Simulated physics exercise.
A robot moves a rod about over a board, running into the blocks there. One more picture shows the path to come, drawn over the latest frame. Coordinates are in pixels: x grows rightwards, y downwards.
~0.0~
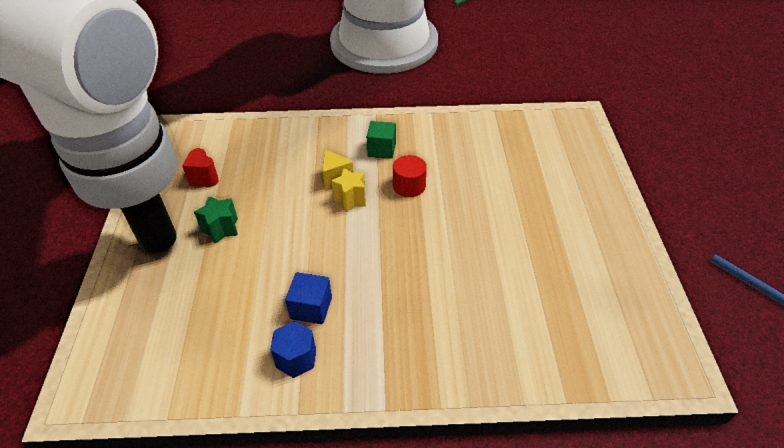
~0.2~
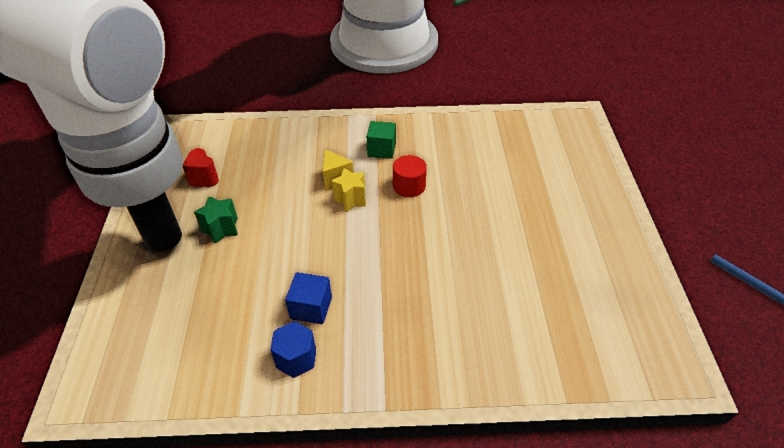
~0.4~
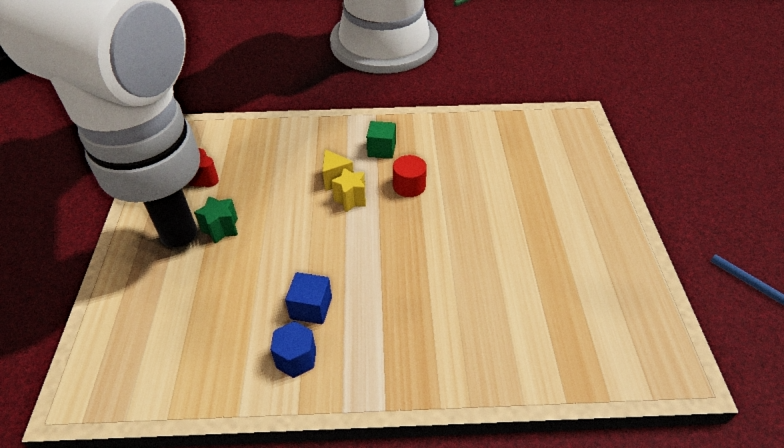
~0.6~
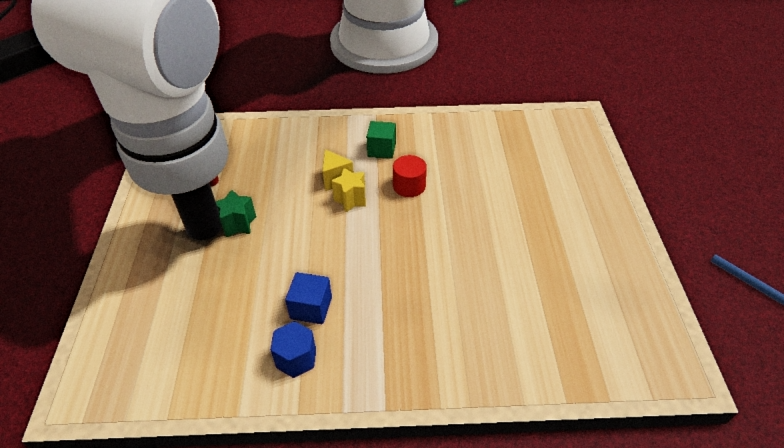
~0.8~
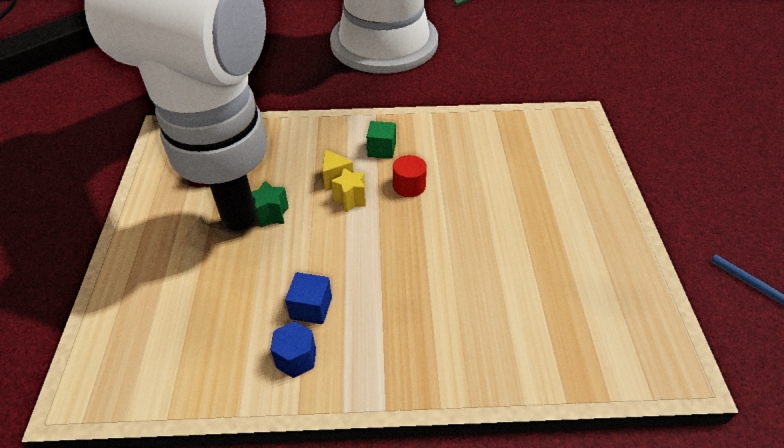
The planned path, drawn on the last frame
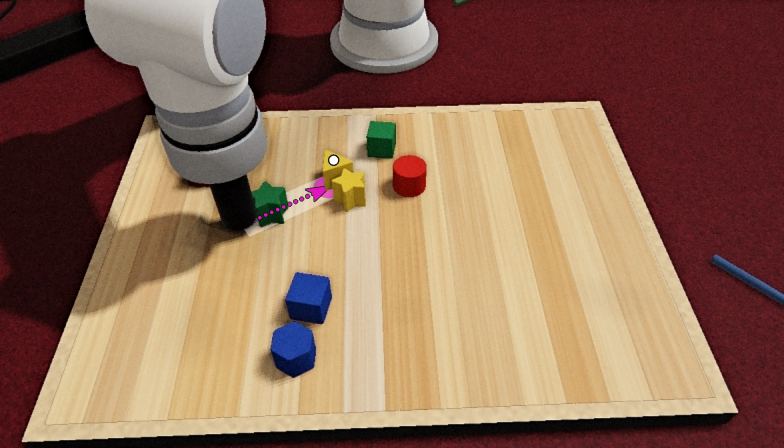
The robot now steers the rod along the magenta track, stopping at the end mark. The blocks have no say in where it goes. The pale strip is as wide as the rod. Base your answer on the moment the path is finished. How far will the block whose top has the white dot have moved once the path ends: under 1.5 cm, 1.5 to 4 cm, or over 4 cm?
Overall it shifts more than 4 cm.
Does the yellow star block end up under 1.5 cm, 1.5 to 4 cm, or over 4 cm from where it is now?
Travels 1.5 to 4 cm.
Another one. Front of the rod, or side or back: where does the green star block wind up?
Ahead to the end.
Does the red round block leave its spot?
No, it doesn't check out.
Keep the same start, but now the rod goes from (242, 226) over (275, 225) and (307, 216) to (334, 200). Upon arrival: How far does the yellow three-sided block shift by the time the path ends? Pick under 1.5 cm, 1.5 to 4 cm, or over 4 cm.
The shift is from 1.5 to 4 cm.
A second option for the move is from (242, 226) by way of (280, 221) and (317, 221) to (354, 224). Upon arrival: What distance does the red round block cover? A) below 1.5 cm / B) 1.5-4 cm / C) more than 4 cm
That would be A.
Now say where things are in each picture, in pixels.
Rod tip at (159, 241); block tops, green star block at (215, 209); yellow three-sided block at (334, 160); yellow star block at (350, 179); green square at (381, 129); red round block at (410, 165), in the first frame.
Rod at (164, 240); blocks unchanged, in the second frame.
Rod at (180, 235); blocks unchanged, in the third frame.
Rod at (205, 228); green star block at (232, 204), in the fourth frame.
Rod at (240, 219); green star block at (266, 194); yellow three-sided block at (334, 160); yellow star block at (350, 179); green square at (381, 129); red round block at (410, 165), in the fifth frame.
Path on the board, in a line from (242, 226) to (330, 186); the dot is on the yellow three-sided block.
On the path given first. One third of the way, rod at (271, 205); green star block at (297, 181).
Two thirds of the way, rod at (301, 192); green star block at (328, 170); yellow three-sided block at (343, 153), turned 45° anticlockwise; yellow star block at (358, 178).
At the end, rod at (330, 179); green star block at (357, 159); yellow three-sided block at (366, 142), turned 50° anticlockwise; yellow star block at (378, 176), turned 70° clockwise; green square at (385, 125); red round block in place.
